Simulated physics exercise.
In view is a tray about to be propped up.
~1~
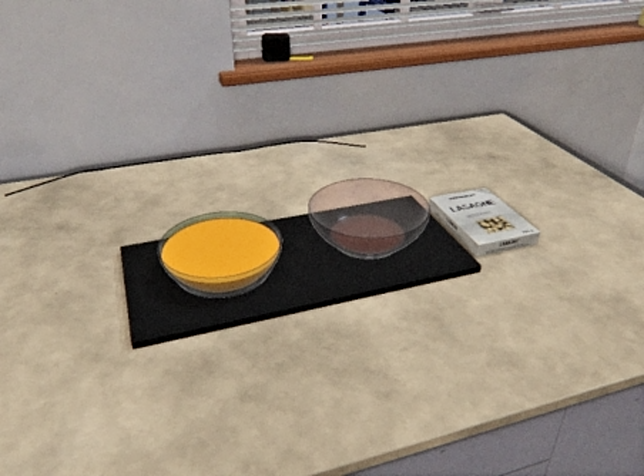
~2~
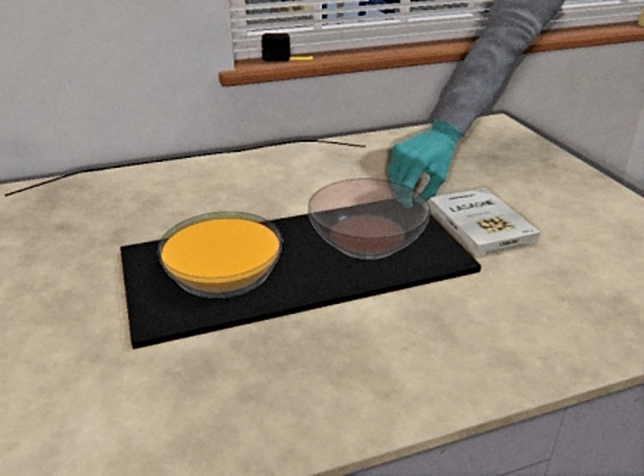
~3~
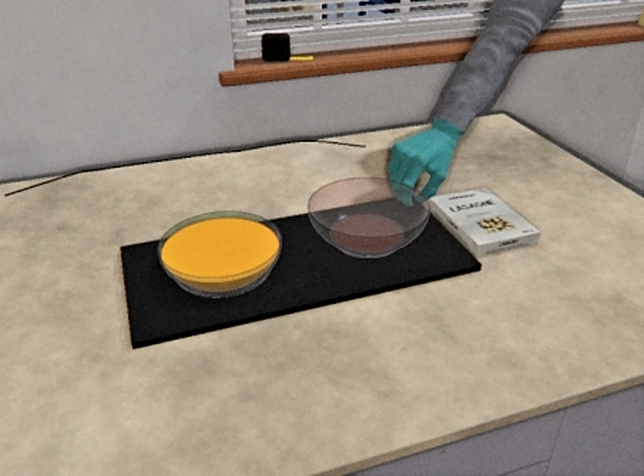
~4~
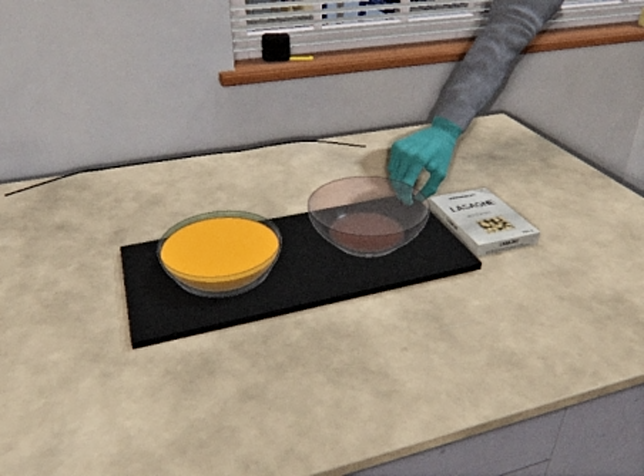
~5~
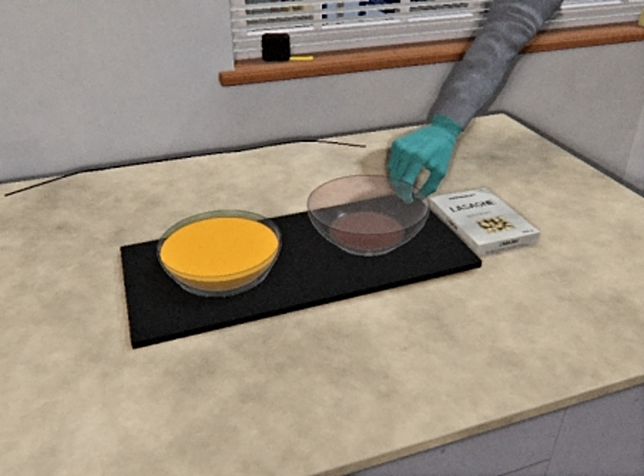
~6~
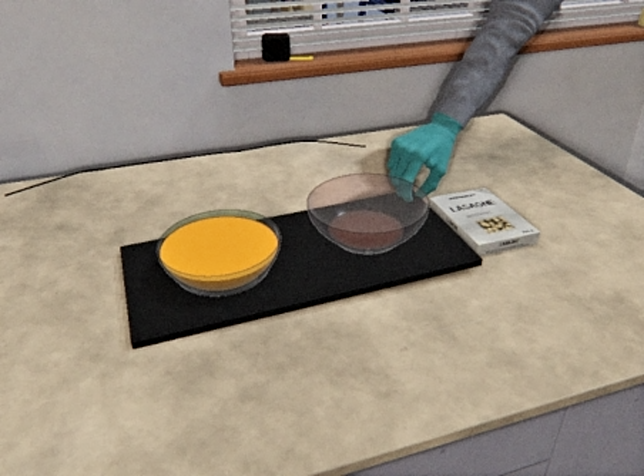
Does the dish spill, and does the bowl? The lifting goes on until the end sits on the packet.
One by one: On the left the dish: Does not brim over. On the right the bowl: Does not brim over.
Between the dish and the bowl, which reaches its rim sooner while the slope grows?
The one on the left.
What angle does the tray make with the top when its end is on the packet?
It settles at an angle of roughly 3 degrees.
Shortly, the tray slopes by about 2°; dish, none is lost; bowl, none is lost.
Then, the tray slopes by about 4°; dish, none is lost; bowl, none is lost.
At the finish, the tray slopes by about 3°, resting on the packet; dish, none is lost; bowl, none is lost.
